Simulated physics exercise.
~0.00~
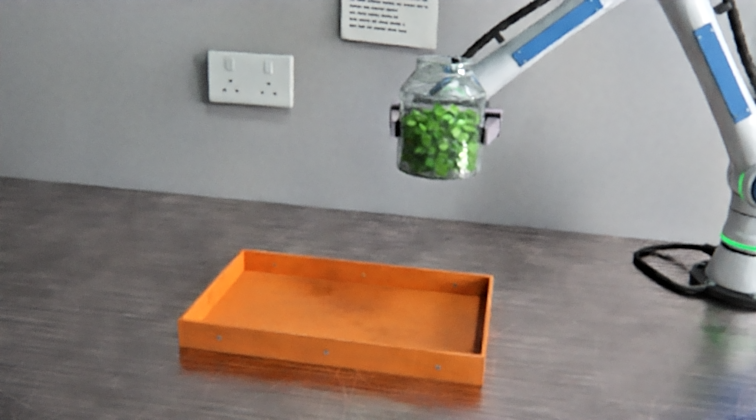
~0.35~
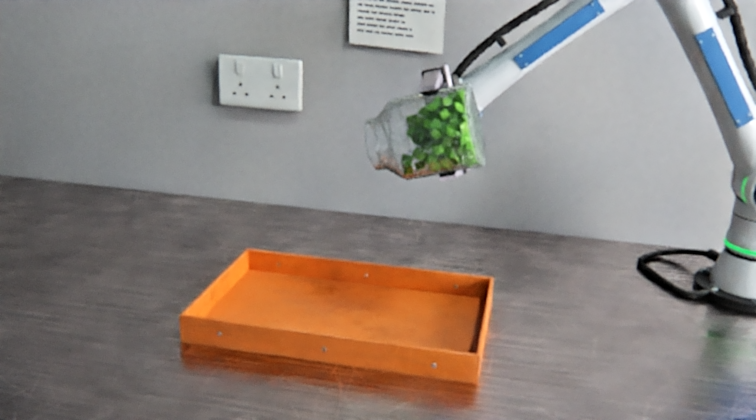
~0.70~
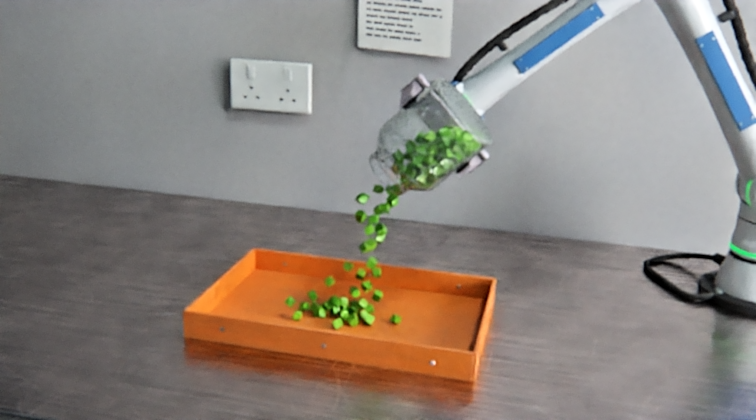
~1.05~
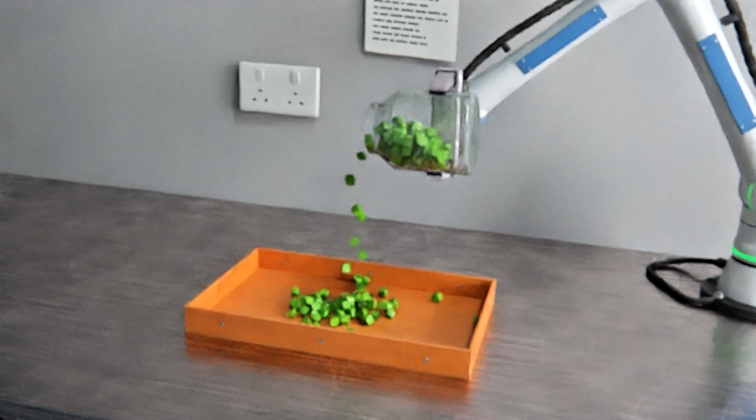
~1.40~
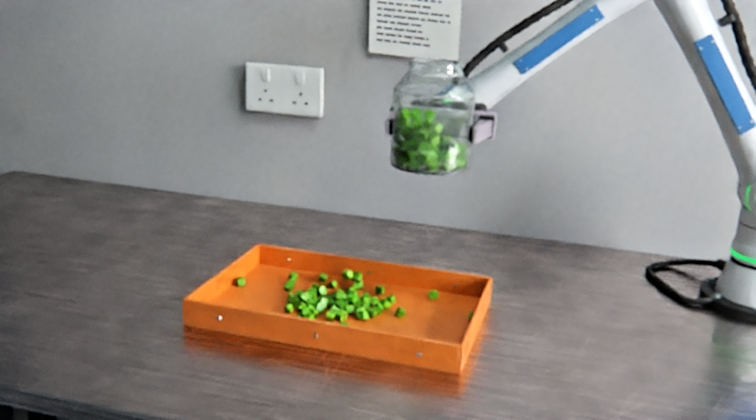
In the video, a robot arm holding a glass jar of green pieces tips it to the left above an orange tray, and some of the pieces tumble out and scatter inside. The arm then turns the jar upright again, with many pieces still in it.
